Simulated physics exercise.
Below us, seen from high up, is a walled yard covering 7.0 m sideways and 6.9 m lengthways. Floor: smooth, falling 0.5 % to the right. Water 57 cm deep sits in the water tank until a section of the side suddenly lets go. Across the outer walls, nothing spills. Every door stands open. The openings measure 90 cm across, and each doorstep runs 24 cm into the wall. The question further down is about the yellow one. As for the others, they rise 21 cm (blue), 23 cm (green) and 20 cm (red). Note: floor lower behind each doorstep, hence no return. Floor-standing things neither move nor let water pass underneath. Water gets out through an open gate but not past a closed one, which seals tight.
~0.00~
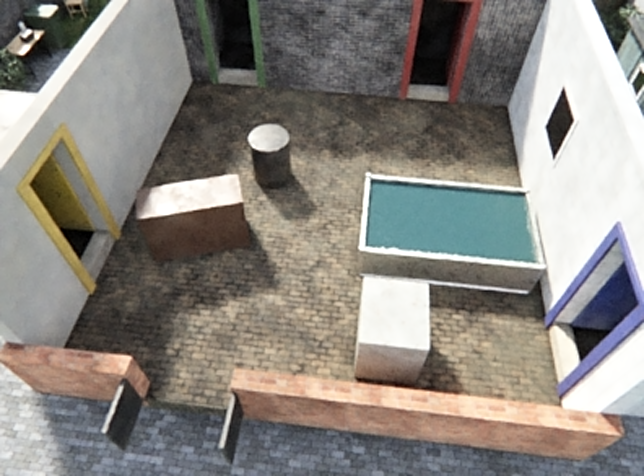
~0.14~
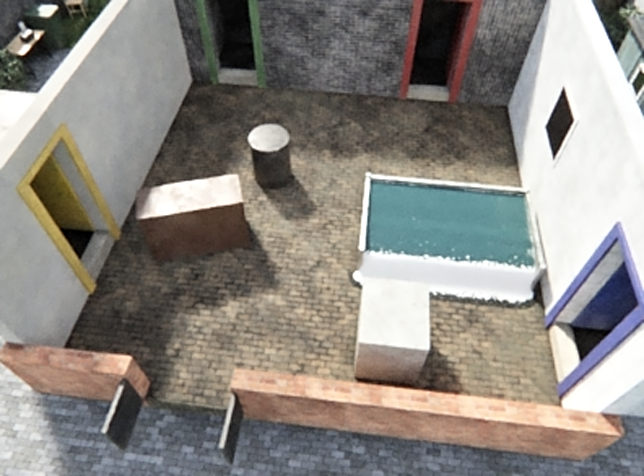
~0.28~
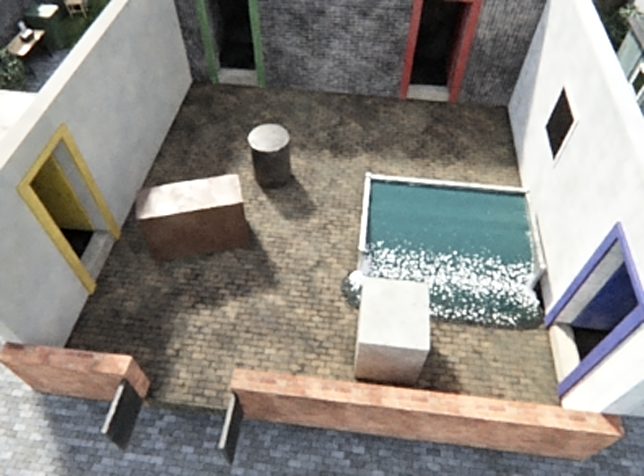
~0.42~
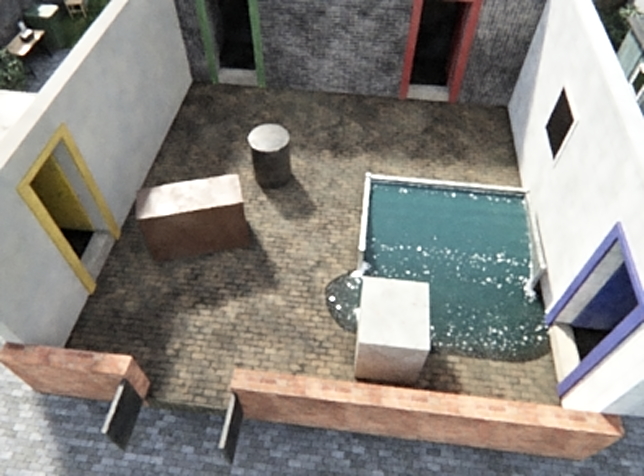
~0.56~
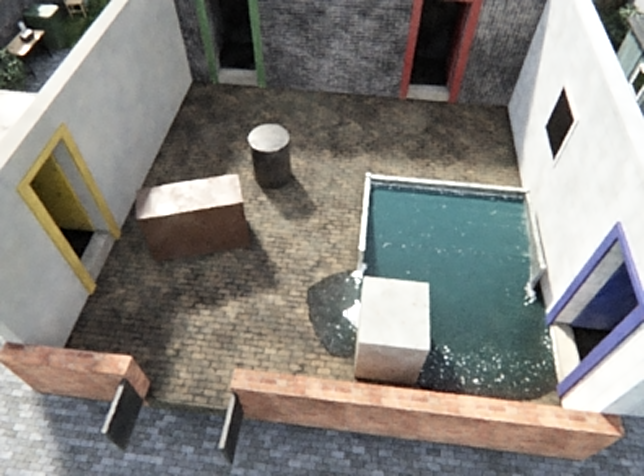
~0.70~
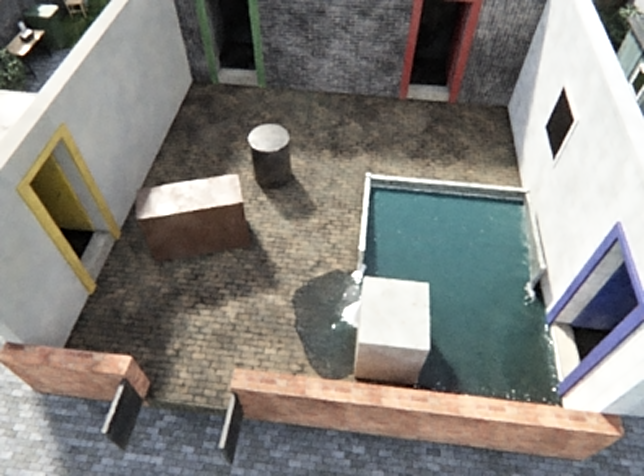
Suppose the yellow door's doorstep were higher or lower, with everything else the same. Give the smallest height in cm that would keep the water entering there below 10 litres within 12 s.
Roughly 9 cm.
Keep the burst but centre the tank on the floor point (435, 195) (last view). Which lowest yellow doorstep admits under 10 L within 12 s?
In this case, 9.0 cm or so.
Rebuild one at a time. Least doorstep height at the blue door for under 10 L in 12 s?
The blue one would have to be about 33 cm high.
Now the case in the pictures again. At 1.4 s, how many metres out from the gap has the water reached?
3.4 m.
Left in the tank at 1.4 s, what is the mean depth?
Around 23 centimetres.
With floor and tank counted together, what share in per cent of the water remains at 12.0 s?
Roughly 86 %.
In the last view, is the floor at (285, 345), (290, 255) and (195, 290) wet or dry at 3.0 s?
1: Awash; 2: Awash; 3: Awash.
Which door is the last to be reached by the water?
Green.
After 1.4 s water covers 20 % of the floor, deepest (50 cm) near (528, 428); it has not reached the yellow door.
After 3.0 s water covers 35 % of the floor, deepest (28 cm) near (430, 365); 3 cm at the yellow door, 0 litres in over its 26 cm doorstep.
After 12.0 s water covers 85 % of the floor, deepest (10 cm) near (557, 432); 4 cm at the yellow door, 0 litres in over its 26 cm doorstep.
At the yellow door as built, the water arrived by 3.0 s and peaked near 12 cm at 5.0 s.
Run again over the same 12 s with other heights there, 26 litres in over 7 cm, 6 litres over 10 cm. The limit of 10 litres is kept from about 9 cm up.
